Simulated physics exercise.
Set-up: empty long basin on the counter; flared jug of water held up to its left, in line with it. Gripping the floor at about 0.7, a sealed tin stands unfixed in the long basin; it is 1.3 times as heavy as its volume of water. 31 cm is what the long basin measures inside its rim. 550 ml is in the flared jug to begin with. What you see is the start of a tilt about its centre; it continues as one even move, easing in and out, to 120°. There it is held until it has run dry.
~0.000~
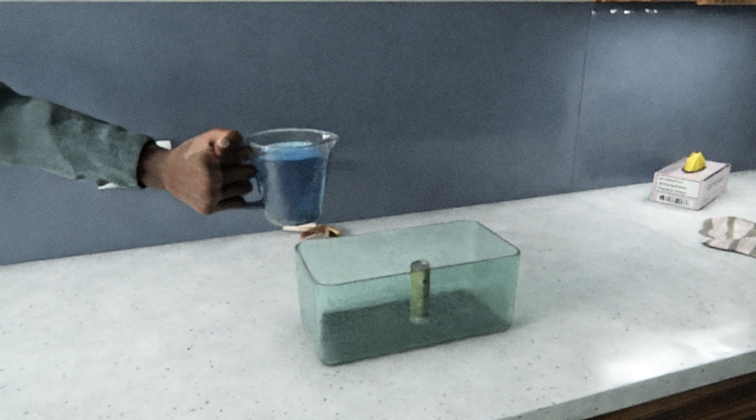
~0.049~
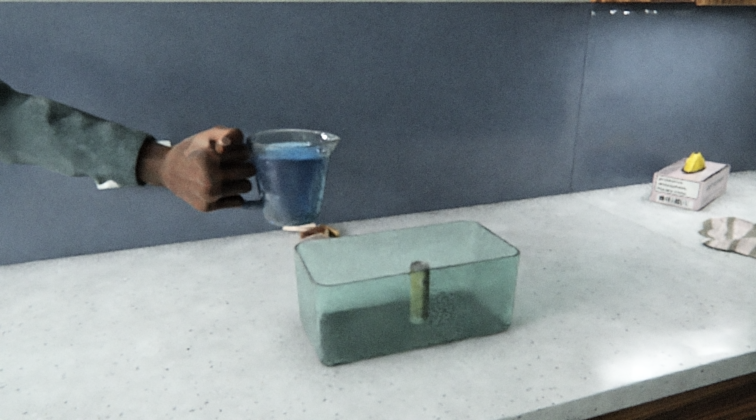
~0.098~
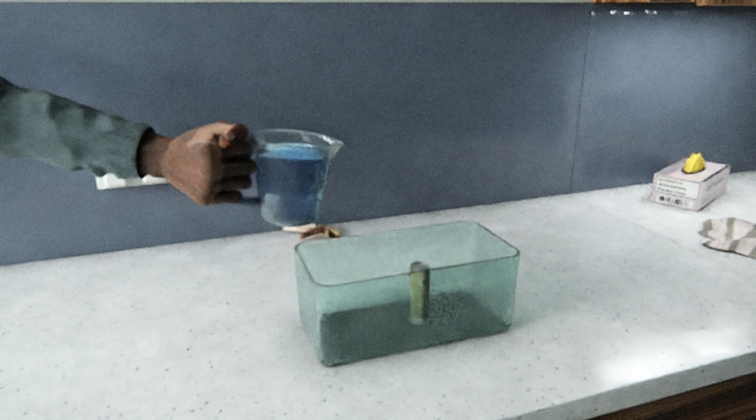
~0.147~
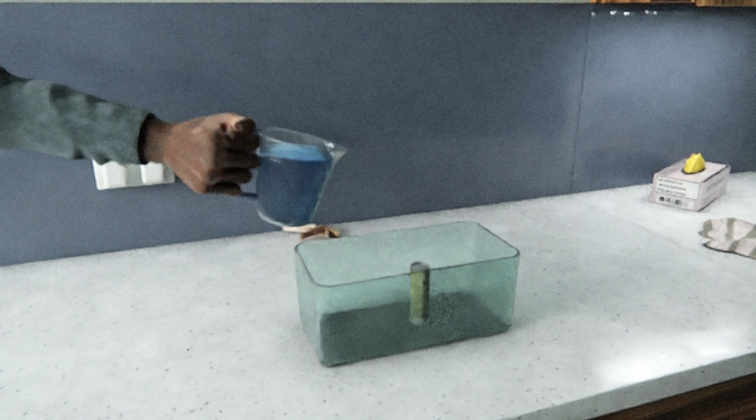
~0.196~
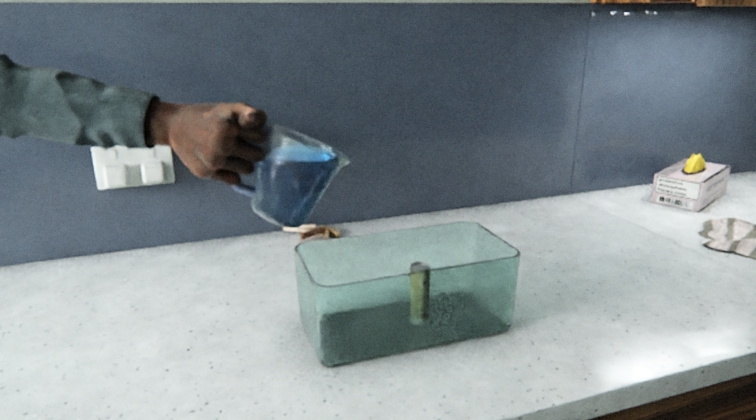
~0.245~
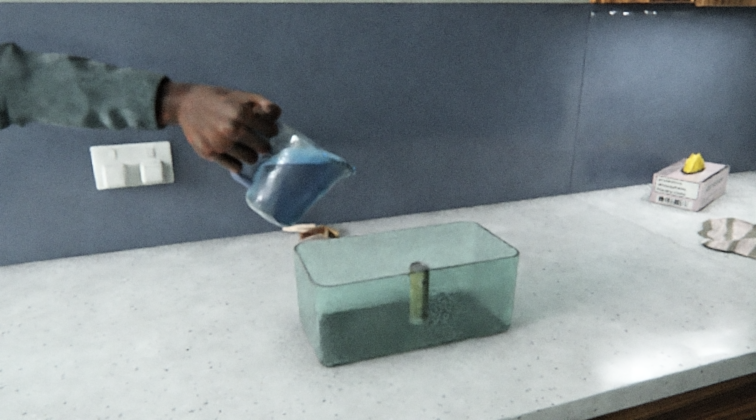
A hand tilts a clear jug of blue water rightward beside a green glass basin.
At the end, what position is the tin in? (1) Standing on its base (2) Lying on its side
The answer is 1.
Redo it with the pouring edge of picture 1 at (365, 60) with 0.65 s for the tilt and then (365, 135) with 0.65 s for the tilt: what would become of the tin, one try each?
First it goes over; then it topples.
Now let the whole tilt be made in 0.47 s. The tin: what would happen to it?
The tin stays balanced.
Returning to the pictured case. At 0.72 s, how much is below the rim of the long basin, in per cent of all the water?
Looks like about 96 % of the whole amount.
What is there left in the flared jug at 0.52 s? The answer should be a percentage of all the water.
Around 34 percent.
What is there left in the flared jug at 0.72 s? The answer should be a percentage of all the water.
Around 1 in a hundred is still there.
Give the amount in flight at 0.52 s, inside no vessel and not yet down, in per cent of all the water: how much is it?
It comes to about 24 percent.
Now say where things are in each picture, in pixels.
It leans 0°; its right rim is at (339, 136); the water meets the walls at (252, 153) and (327, 147); the long basin's rim runs from (304, 265) to (497, 236); the tin's top is at (421, 267), in the first picture.
It leans 2°; its right rim is at (340, 137); the water meets the walls at (252, 153) and (327, 148), in the second picture.
It leans 7°; its right rim is at (343, 142); the water meets the walls at (255, 151) and (330, 150), in the third picture.
It leans 15°; its right rim is at (347, 149); the water meets the walls at (259, 150) and (334, 152), in the fourth picture.
It leans 25°; its right rim is at (351, 160); the water meets the walls at (262, 154) and (343, 155), in the fifth picture.
It leans 37°; its right rim is at (352, 172); the water meets the walls at (260, 163) and (344, 164); 2 per cent is over the edge, in the sixth picture.
By 0.52 s the tilt is 108° and 33 per cent is still to pour; the tin stands where it began.
By 0.72 s the tilt is 120° and 1 per cent is still to pour; the tin stands where it began.
By 0.92 s the tilt is 120° and 0 per cent is still to pour; the tin stands where it began.
By 1.15 s the tilt is 120° and 0 per cent is still to pour; the tin stands where it began.
At rest the tin stands where it began.
